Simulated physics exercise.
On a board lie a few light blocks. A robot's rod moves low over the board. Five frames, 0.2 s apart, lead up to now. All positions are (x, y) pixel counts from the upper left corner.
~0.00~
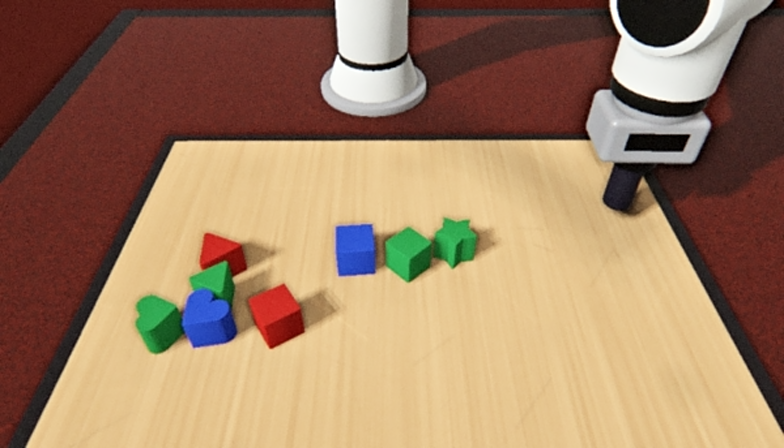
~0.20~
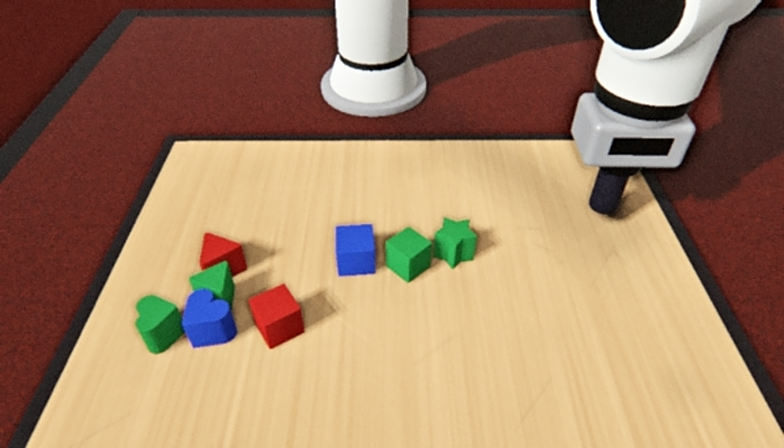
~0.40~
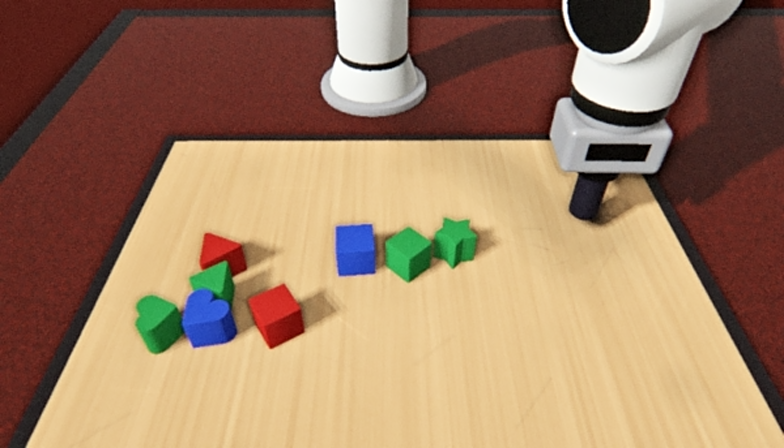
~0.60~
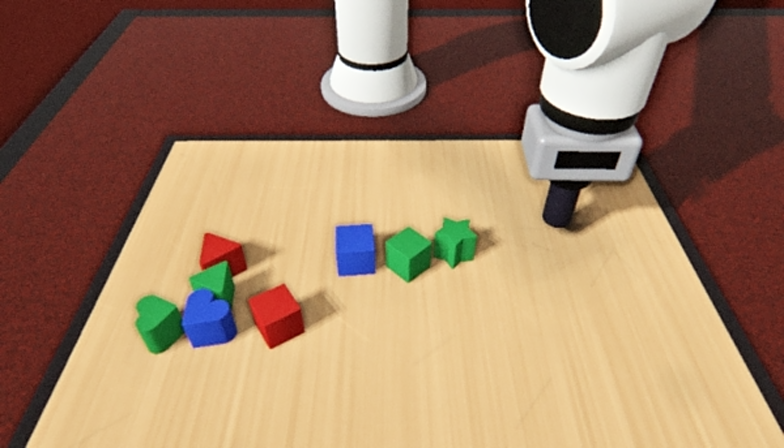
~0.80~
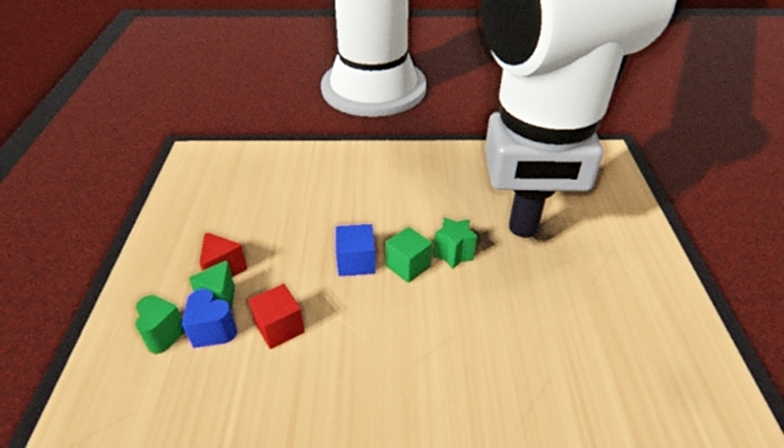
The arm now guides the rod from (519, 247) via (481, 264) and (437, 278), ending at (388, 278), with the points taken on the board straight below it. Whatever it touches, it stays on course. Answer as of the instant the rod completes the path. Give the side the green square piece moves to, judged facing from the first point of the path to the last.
Measured against the direction from start to end, the green square piece shifts toward the right-hand side.
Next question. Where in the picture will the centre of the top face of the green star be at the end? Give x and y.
The middle of the upper face of the green star will lie at about (433, 230) in the picture.
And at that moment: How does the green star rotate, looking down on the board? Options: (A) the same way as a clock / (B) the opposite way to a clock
My pick is A.
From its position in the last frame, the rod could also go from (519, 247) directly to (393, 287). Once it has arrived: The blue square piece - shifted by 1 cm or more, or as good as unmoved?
In the end it has been moved.
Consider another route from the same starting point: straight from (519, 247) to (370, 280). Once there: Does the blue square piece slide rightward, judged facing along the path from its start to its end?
It seems so.
What follows on the original path. One third of the way, rod at (482, 247); green star at (450, 230), turned 15° clockwise.
Two thirds of the way, rod at (438, 260); green square piece at (401, 242); green star at (434, 231), turned 90° clockwise.
At the end, rod at (388, 260); blue square piece at (332, 231), turned 10° anticlockwise; green square piece at (371, 233), turned 25° clockwise; green star at (433, 230), turned 100° clockwise.
